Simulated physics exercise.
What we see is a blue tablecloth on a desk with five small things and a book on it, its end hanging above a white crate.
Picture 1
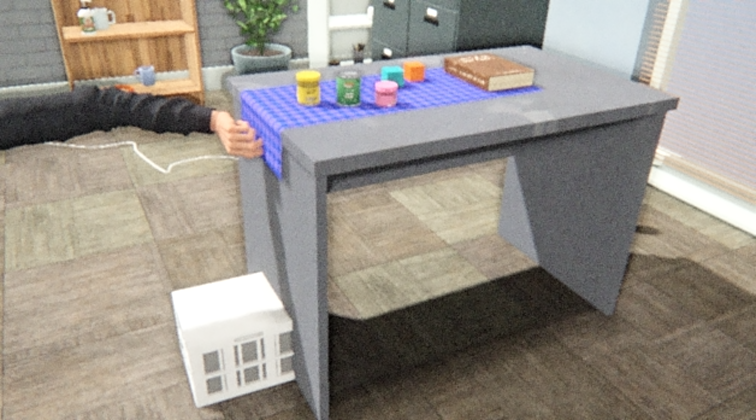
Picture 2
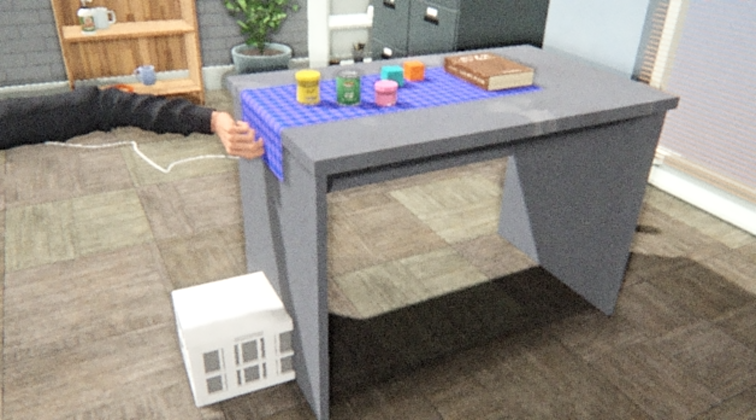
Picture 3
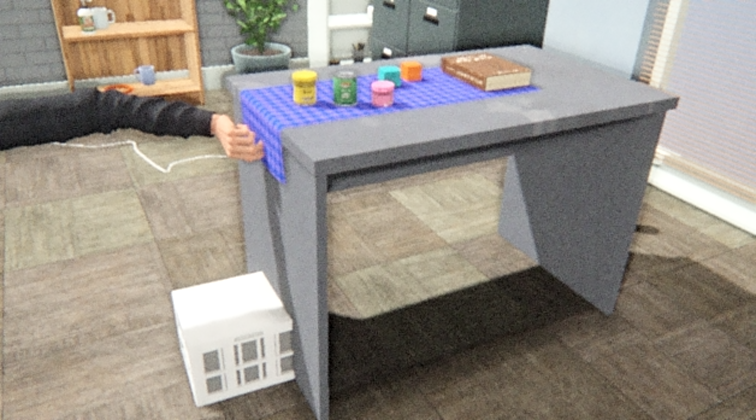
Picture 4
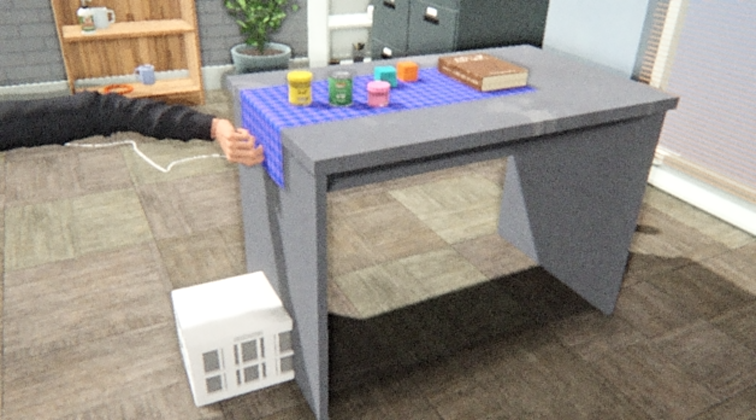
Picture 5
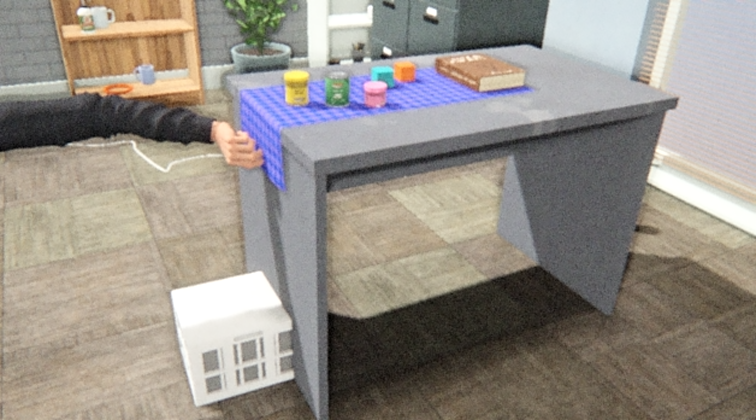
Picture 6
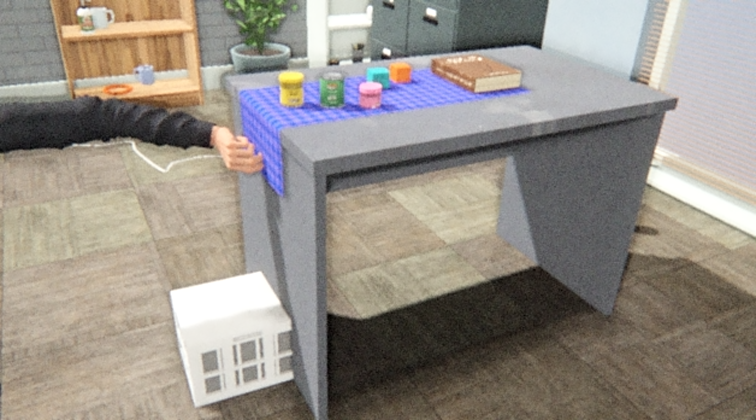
A hand slowly pulling a blue tablecloth over a grey desk's left edge, the small containers and book shifting slightly left.
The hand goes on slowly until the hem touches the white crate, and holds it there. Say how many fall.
The count of fallen things is four.
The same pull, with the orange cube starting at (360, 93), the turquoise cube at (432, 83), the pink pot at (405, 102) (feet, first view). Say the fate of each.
The orange cube falls, the turquoise cube keeps its place on top, the pink pot is carried off.
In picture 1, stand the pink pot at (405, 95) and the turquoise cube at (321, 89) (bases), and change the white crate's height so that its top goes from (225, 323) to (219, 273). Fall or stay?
The pink pot remains up; the turquoise cube is carried off.
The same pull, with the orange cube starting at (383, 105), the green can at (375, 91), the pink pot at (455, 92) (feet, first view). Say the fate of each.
The orange cube goes over; the green can tumbles off; the pink pot stays on.
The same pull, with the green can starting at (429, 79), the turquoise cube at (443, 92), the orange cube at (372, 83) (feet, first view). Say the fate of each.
The green can survives, the turquoise cube keeps its place on top, the orange cube tumbles off.
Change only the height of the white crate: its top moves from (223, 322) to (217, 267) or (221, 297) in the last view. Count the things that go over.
Over the edge go 2 and 3.
Soon after, hem near (263, 241); yellow can and green can gone.
After that, hem near (264, 280); yellow can, green can and pink pot gone.
In the end, hem on the crate; yellow can, green can, pink pot and turquoise cube gone. It carries off four.
